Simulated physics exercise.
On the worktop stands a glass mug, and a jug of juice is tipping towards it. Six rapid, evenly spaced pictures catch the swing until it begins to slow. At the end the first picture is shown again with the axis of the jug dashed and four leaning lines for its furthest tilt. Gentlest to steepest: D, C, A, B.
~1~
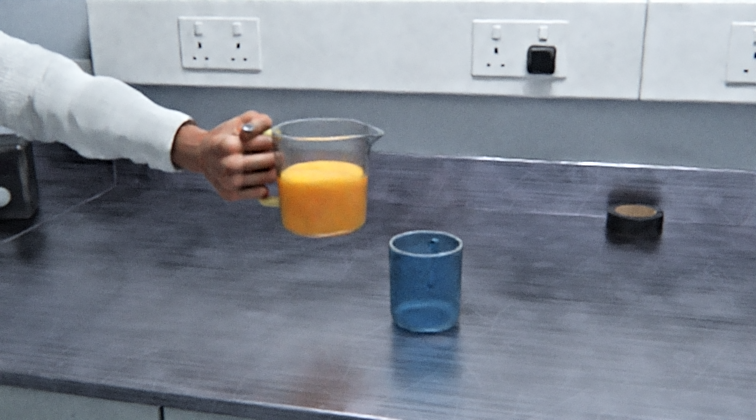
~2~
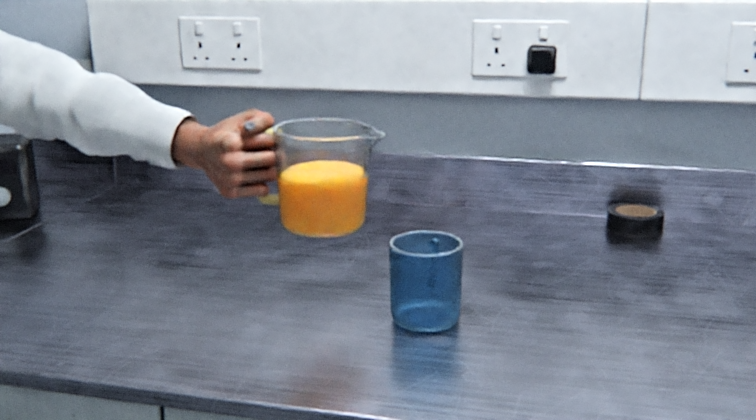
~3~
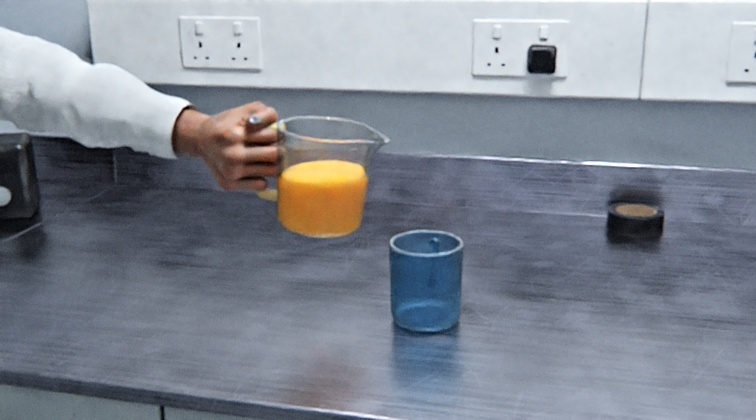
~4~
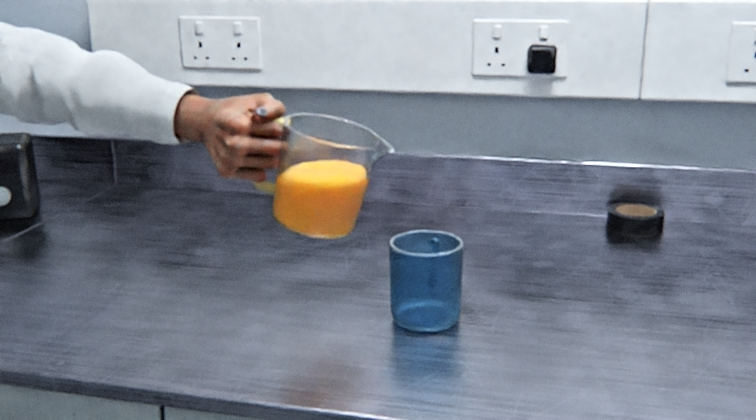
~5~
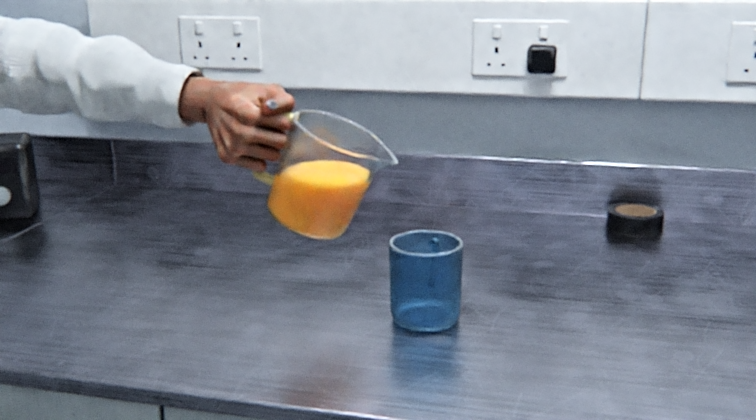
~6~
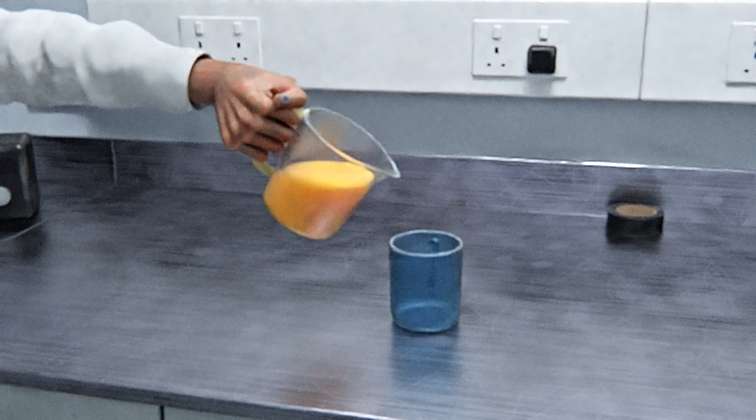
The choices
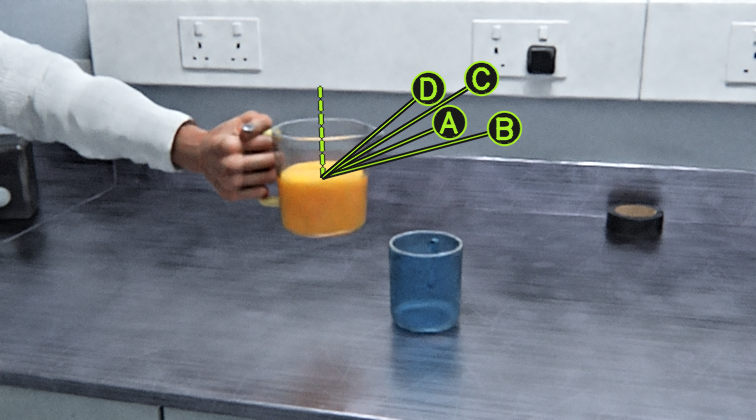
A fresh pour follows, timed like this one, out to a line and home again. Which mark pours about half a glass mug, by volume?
Tilt B.
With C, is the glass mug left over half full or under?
Under half.
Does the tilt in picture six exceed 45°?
No.
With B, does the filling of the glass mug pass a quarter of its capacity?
Yes, clearly.
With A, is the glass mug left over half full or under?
Under.
In lime, A at (434, 129); B at (487, 133); C at (467, 87); D at (415, 99).
Choosing A, the glass mug ends with about 36 % of what it can hold.
Choosing B, the glass mug ends with about 51 % of what it can hold.
Choosing C, the glass mug ends with about 20 % of what it can hold.
Choosing D, the glass mug ends with about 9 % of what it can hold.
